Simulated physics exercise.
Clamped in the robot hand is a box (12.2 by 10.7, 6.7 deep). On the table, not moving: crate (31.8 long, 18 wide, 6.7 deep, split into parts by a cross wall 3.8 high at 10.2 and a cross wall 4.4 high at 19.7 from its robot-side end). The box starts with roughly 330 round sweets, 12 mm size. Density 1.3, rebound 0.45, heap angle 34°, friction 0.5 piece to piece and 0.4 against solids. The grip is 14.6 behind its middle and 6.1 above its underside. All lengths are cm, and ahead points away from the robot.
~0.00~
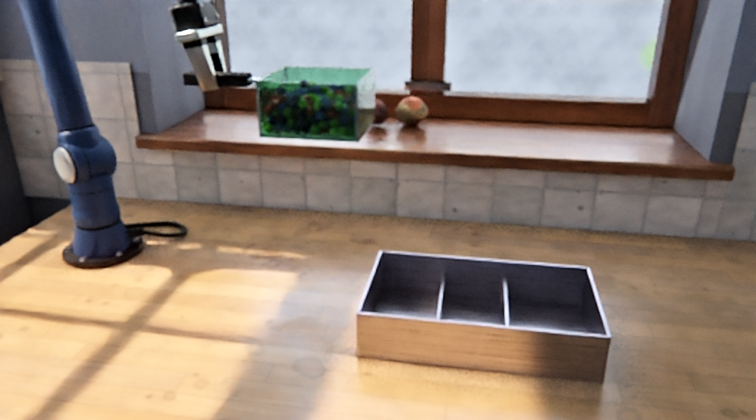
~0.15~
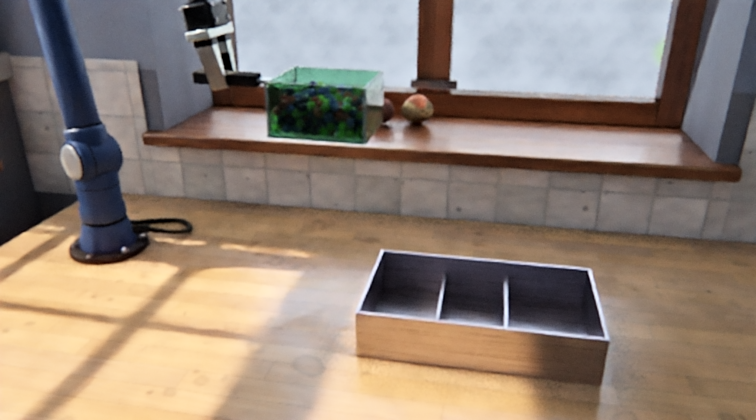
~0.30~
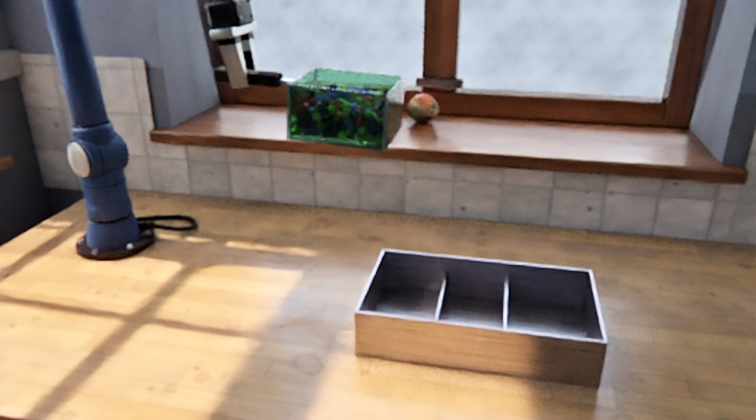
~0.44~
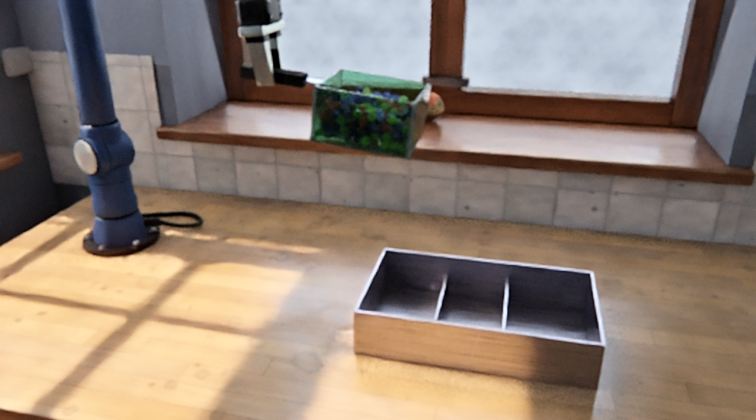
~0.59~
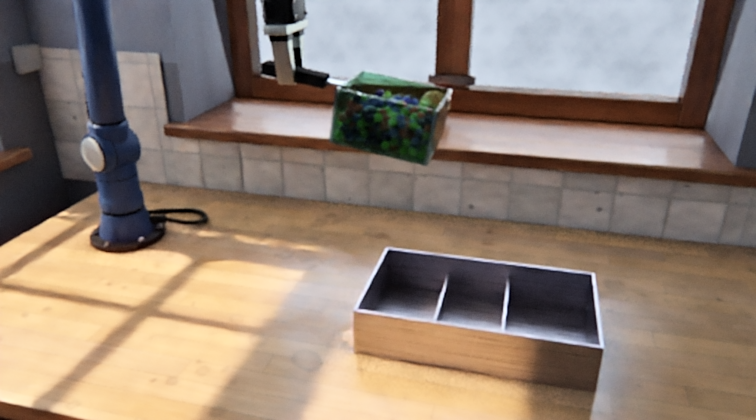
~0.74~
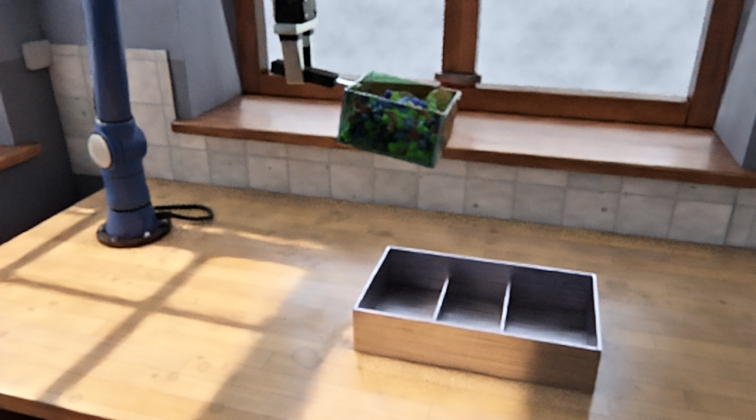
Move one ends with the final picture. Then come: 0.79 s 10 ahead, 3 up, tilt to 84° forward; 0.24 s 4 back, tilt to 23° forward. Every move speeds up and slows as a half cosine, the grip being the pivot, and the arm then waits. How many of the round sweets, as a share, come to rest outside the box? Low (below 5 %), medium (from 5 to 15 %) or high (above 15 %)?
A high share, above 15 %, ends outside the box.
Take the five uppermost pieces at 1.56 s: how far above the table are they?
Roughly 30 cm.
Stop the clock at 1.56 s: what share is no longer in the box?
About 10 per cent by then.
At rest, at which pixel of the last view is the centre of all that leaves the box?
Near (432, 319).
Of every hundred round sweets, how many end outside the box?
About 20 per cent.
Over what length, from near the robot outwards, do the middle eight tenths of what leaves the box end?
Some 28 cm.
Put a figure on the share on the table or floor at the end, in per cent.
Roughly 0 per cent.
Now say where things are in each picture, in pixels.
The first frame shows box floor at (320, 125), level; upper third of the load around (318, 98), from x 270 to 365, top at y 85; 331 in the box.
The second frame shows box floor at (328, 126), level; upper third of the load around (326, 99), from x 275 to 375, top at y 85.
The third frame shows box floor at (347, 130), tilted 3° forward; upper third of the load around (344, 103), from x 295 to 395, top at y 90.
The fourth frame shows box floor at (370, 134), tilted 7° forward; upper third of the load around (365, 107), from x 320 to 420, top at y 90.
The fifth frame shows box floor at (389, 138), tilted 9° forward; upper third of the load around (382, 110), from x 340 to 440, top at y 95.
The sixth frame shows box floor at (396, 139), tilted 10° forward; upper third of the load around (389, 111), from x 345 to 445, top at y 95; 331 in the box.
After 1.15 s, tilted 49° forward, highest piece 30 above the table; 331 in the box.
After 1.56 s, tilted 81° forward, highest piece 30 above the table; 290 in the box, 19 in the robot-side part, 2 in the middle part, 20 in flight or on a rim.
After 1.97 s, tilted 23° forward, highest piece 34 above the table; 266 in the box, 36 in the robot-side part, 10 in the middle part, 2 on the table or floor, 1 in the far-side part, 16 in flight or on a rim.
After 3.02 s, tilted 23° forward, highest piece 34 above the table; 266 in the box, 38 in the robot-side part, 12 in the middle part, 9 in the far-side part, 6 on the table or floor.
At rest, 266 in the box, 38 in the robot-side part, 12 in the middle part, 9 in the far-side part, 6 on the table or floor. That is 20 % outside the box.
